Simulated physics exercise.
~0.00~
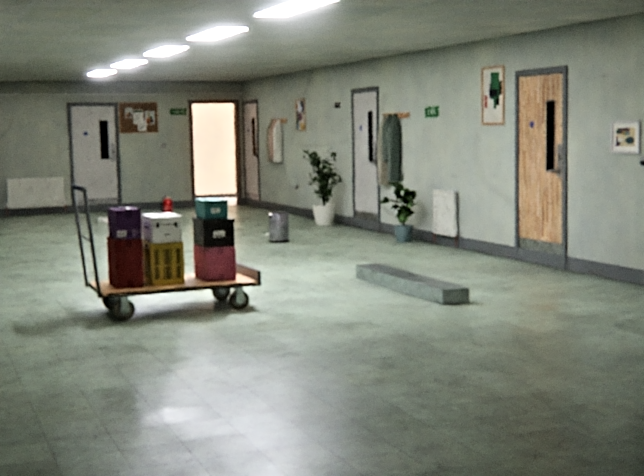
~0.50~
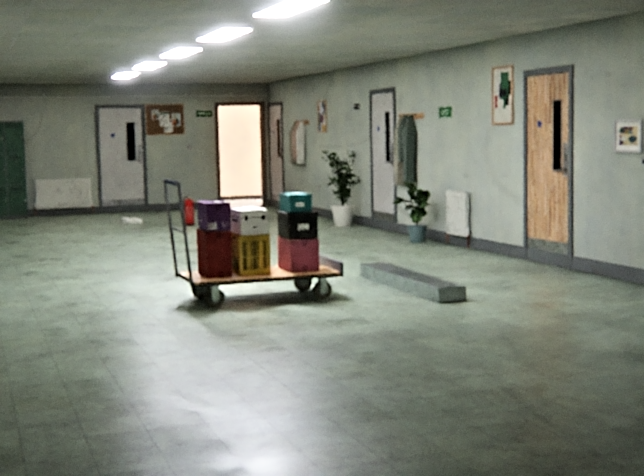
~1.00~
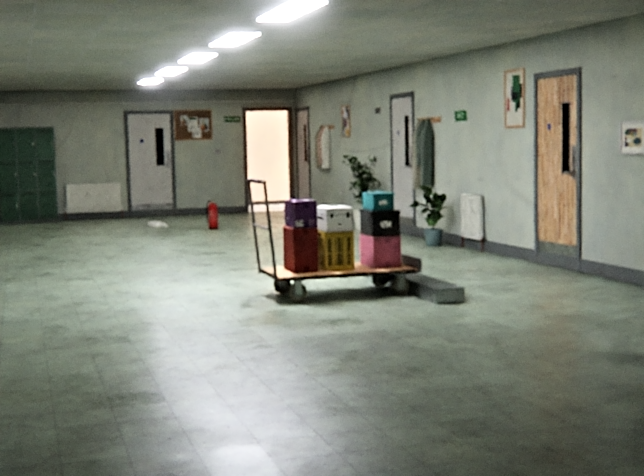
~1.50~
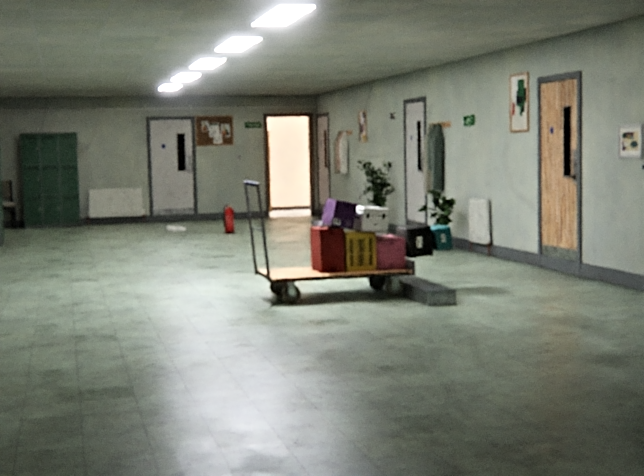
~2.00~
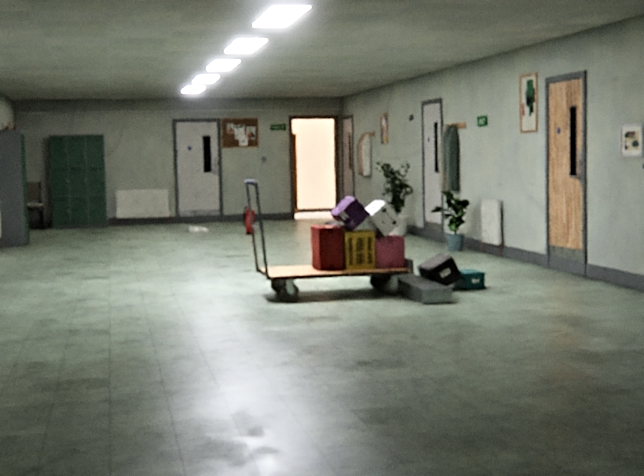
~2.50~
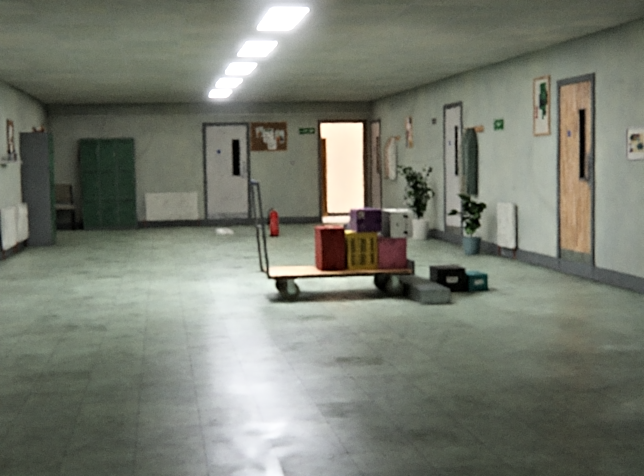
A trolley stacked with colourful boxes rolled right across a large room and stopped against a low grey beam. The black and teal boxes toppled off the front onto the floor, while the purple and white ones tipped over but stayed aboard.
